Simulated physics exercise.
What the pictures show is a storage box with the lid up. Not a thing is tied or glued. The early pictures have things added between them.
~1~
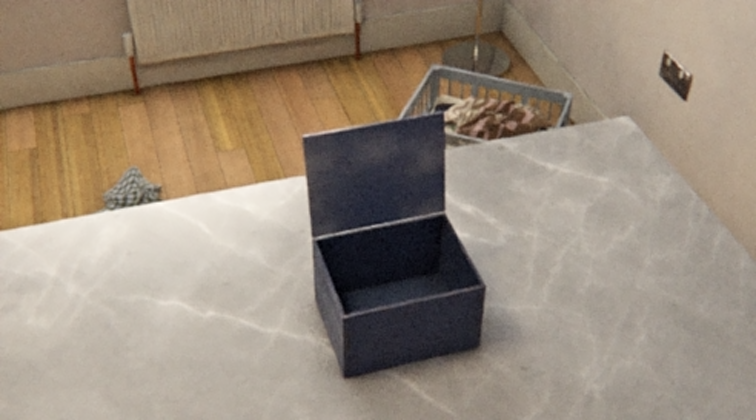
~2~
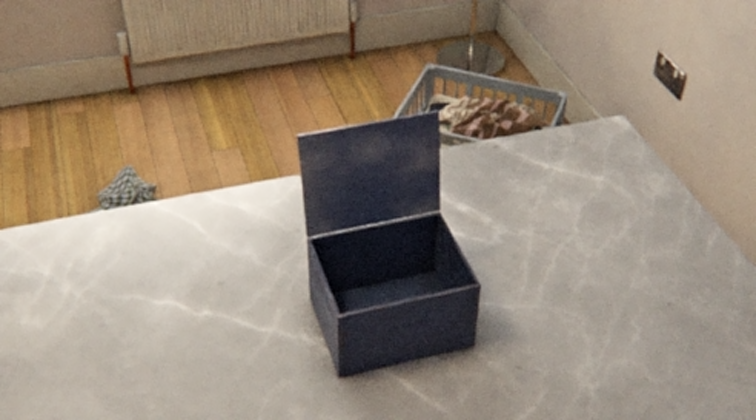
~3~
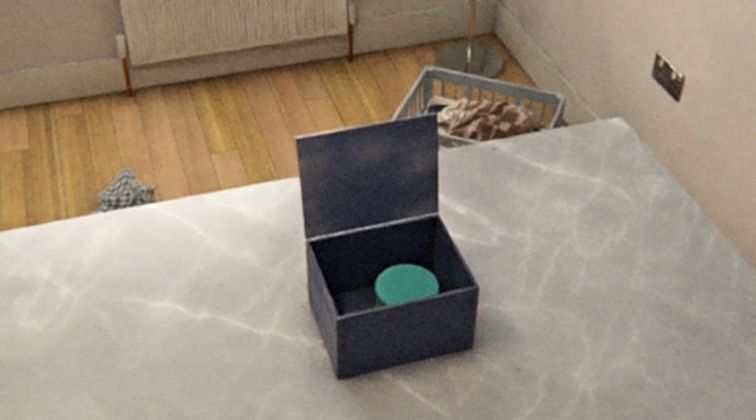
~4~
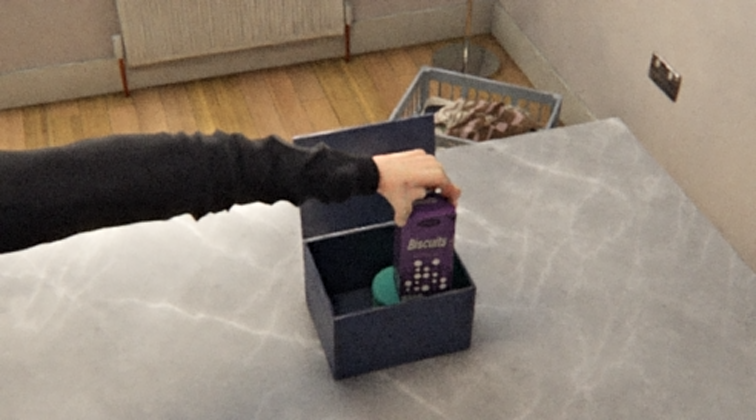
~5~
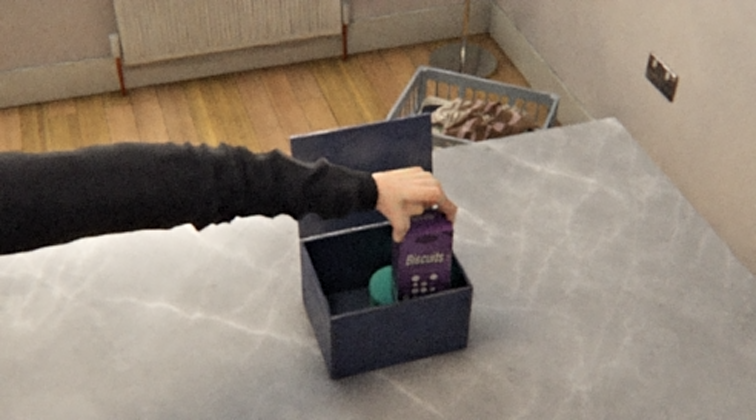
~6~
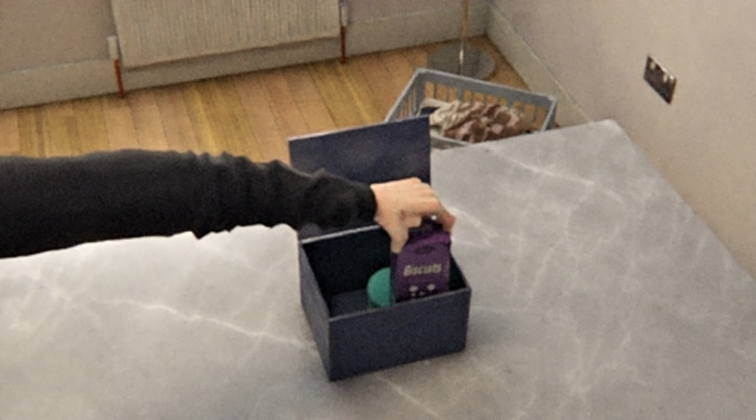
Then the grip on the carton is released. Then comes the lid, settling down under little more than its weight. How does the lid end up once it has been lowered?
Partly open.
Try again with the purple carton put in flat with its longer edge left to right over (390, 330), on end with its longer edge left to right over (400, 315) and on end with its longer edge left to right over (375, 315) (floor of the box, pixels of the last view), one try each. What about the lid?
In the first case the lid comes down fully; in the second it stays propped open; in the third it stays propped open.
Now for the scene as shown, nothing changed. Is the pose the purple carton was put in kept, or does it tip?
Result: The purple carton leans over.
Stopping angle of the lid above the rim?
I'd say roughly 30 degrees above the rim.
Then, 1.30 s past the last view, lid 81° above the rim; purple carton rocked 14° from its first pose near (425, 284).
Then, 1.60 s past the last view, lid 57° above the rim; purple carton rocked 14° from its first pose near (425, 284).
Finally, lid 32° above the rim; left askew, purple carton; turquoise tub still in place. Final places as the last picture's camera would see them, purple carton near (425, 284).
